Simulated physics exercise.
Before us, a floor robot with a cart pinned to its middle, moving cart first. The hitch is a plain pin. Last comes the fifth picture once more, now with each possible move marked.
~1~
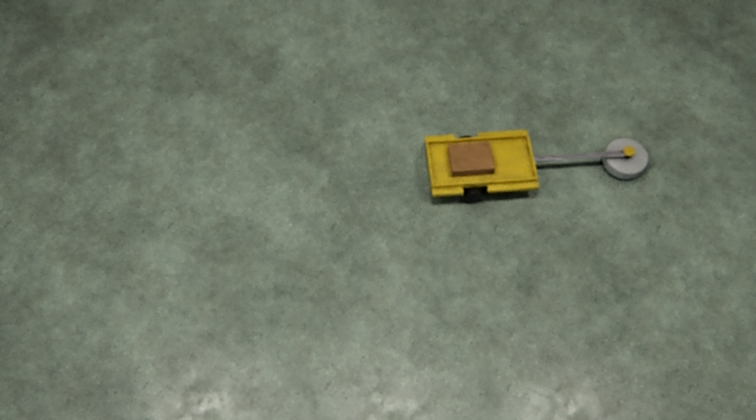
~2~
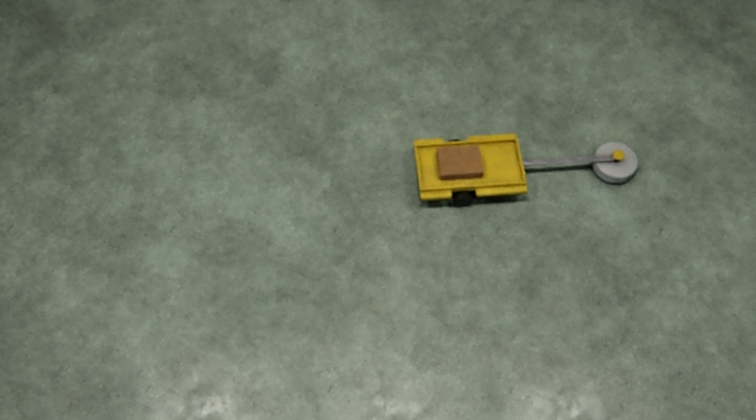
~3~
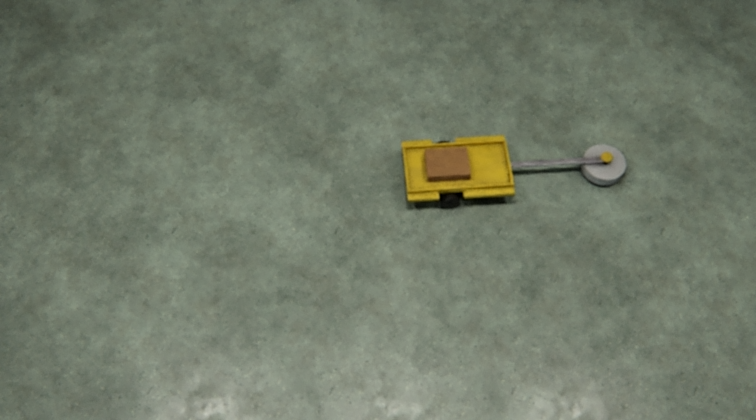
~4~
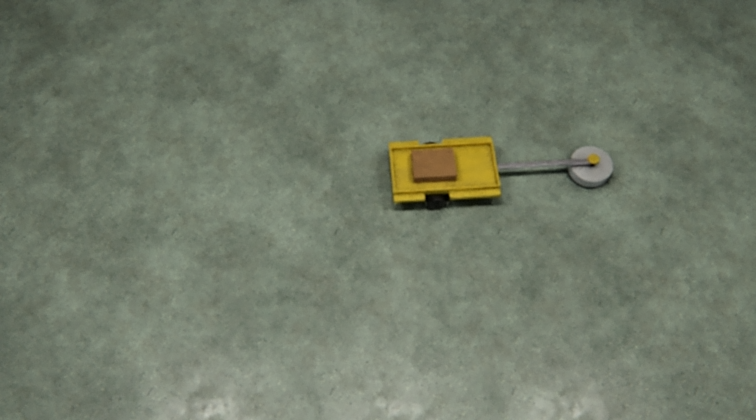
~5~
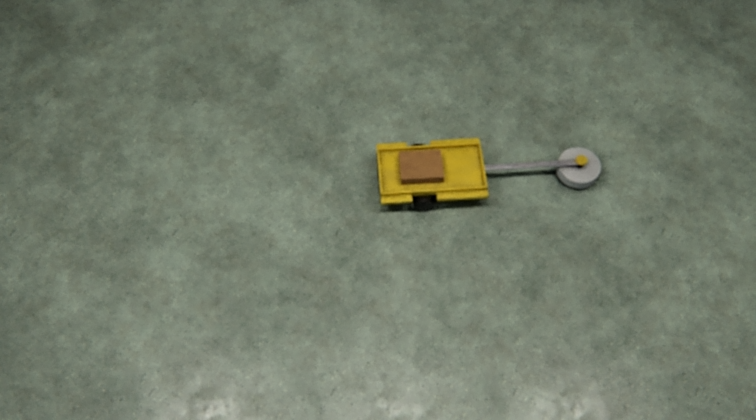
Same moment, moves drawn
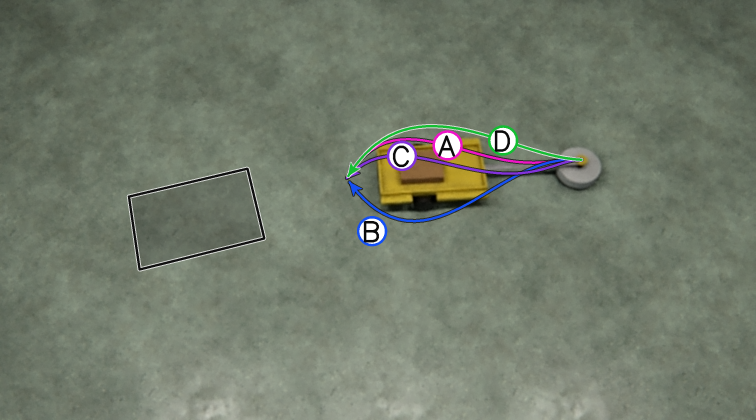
In this clip, a yellow cart carrying a brown block moves slowly left across a mottled gray-green floor, cart first, with a round gray floor robot following at the right, joined to it by a thin gray bar.
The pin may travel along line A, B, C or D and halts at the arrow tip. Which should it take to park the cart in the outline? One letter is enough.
Choose route A.
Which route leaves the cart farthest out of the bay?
The widest miss is B.
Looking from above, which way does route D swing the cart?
On that route, anticlockwise.
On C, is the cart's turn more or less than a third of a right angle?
It turns less than that.
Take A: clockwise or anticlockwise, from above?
On that route, anticlockwise.
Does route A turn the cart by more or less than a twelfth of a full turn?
Less than that.
On the copy, A from (582, 160) via (455, 148) to (348, 176); B from (582, 160) via (469, 203) to (350, 182); C from (582, 160) via (457, 166) to (347, 178); D from (582, 160) via (457, 128) to (348, 176); the bay at (196, 217).
On A. First, robot (490, 164), cart (342, 175).
Then, robot (403, 146), cart (263, 192).
Finally, robot (347, 185), cart (195, 217); the cart stands in the bay.
By contrast, B leaves the cart at (216, 126), out of the bay; C leaves the cart at (194, 181), out of the bay; D leaves the cart at (211, 256), out of the bay.
